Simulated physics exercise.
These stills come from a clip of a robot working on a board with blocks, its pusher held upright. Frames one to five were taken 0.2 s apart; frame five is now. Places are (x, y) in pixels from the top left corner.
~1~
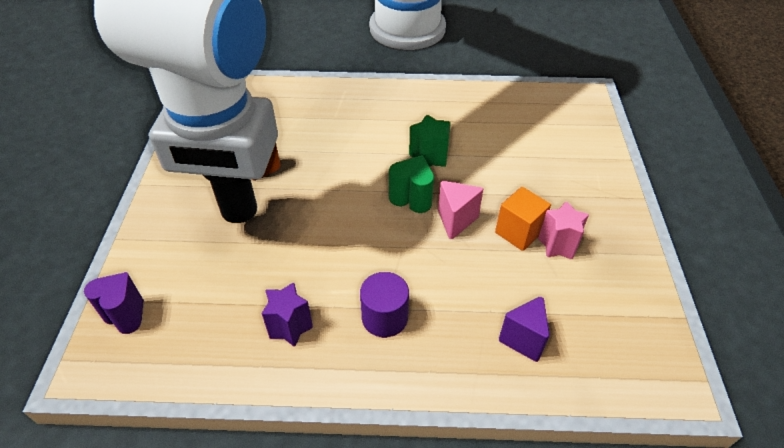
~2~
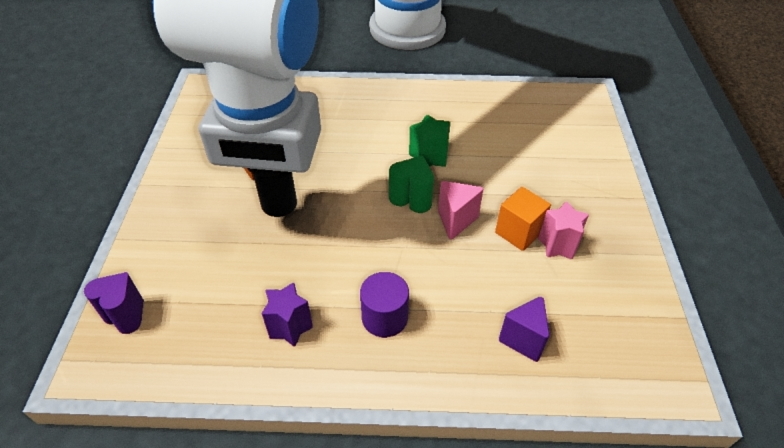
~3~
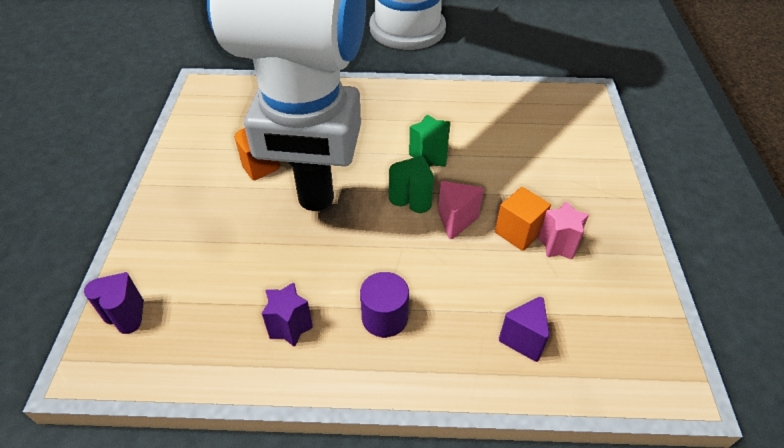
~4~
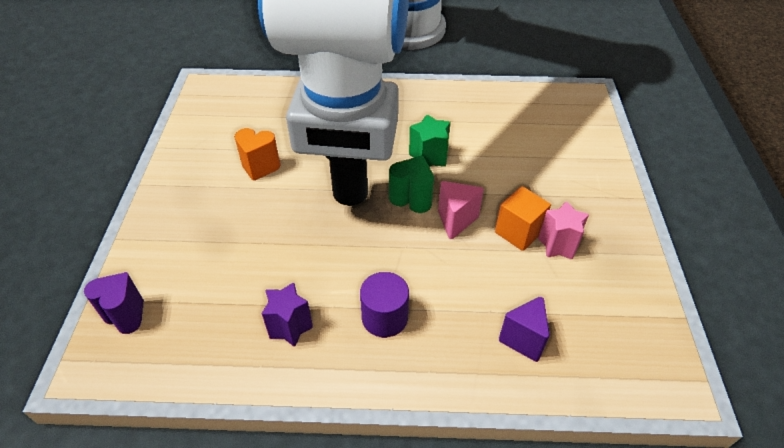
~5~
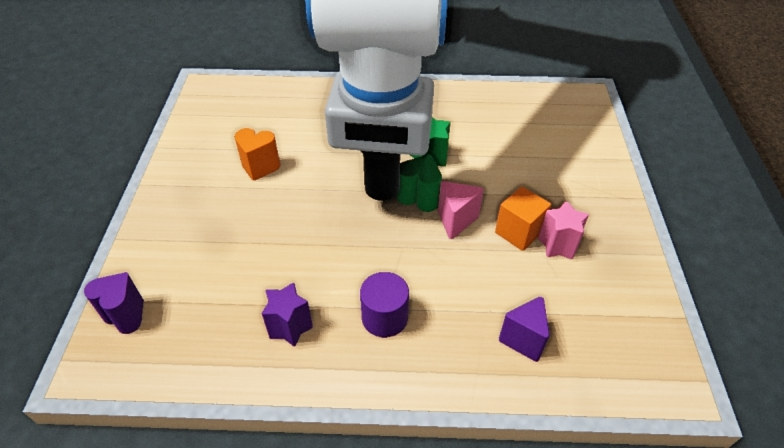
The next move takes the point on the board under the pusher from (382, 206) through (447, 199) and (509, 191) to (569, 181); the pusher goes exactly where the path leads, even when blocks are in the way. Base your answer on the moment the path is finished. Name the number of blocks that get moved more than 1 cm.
That makes 2 blocks.
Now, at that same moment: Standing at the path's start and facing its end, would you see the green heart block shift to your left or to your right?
It's set to shift left.
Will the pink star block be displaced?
I believe not.
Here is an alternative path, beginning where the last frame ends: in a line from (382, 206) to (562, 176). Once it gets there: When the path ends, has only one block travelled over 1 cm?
In short: Yes.
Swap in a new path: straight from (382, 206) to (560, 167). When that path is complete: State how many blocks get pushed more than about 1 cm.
It will shift just one block.
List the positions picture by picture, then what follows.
In the first frame, lower end of the pusher at (239, 210), tops of blocks, green heart block at (413, 170), pink triangle at (460, 193), orange square at (526, 204), pink star block at (569, 217).
In the second frame, pusher at (279, 204), blocks as before.
In the third frame, pusher at (316, 199), blocks as before.
In the fourth frame, pusher at (351, 193), blocks as before.
In the fifth frame, pusher at (382, 189), green heart block at (421, 168), pink triangle at (460, 193), orange square at (526, 204), pink star block at (569, 217).
The first path, step by step. One third of the way, pusher at (449, 182); green heart block at (484, 155), turned 25° anticlockwise; pink triangle at (471, 196), turned 40° clockwise.
Two thirds of the way, pusher at (514, 174); green heart block at (529, 138), turned 80° anticlockwise; pink triangle at (477, 196), turned 70° clockwise.
At the end, pusher at (575, 164); green heart block at (545, 131), turned 150° anticlockwise; pink triangle at (477, 196), turned 70° clockwise; orange square not moved; pink star block not moved.
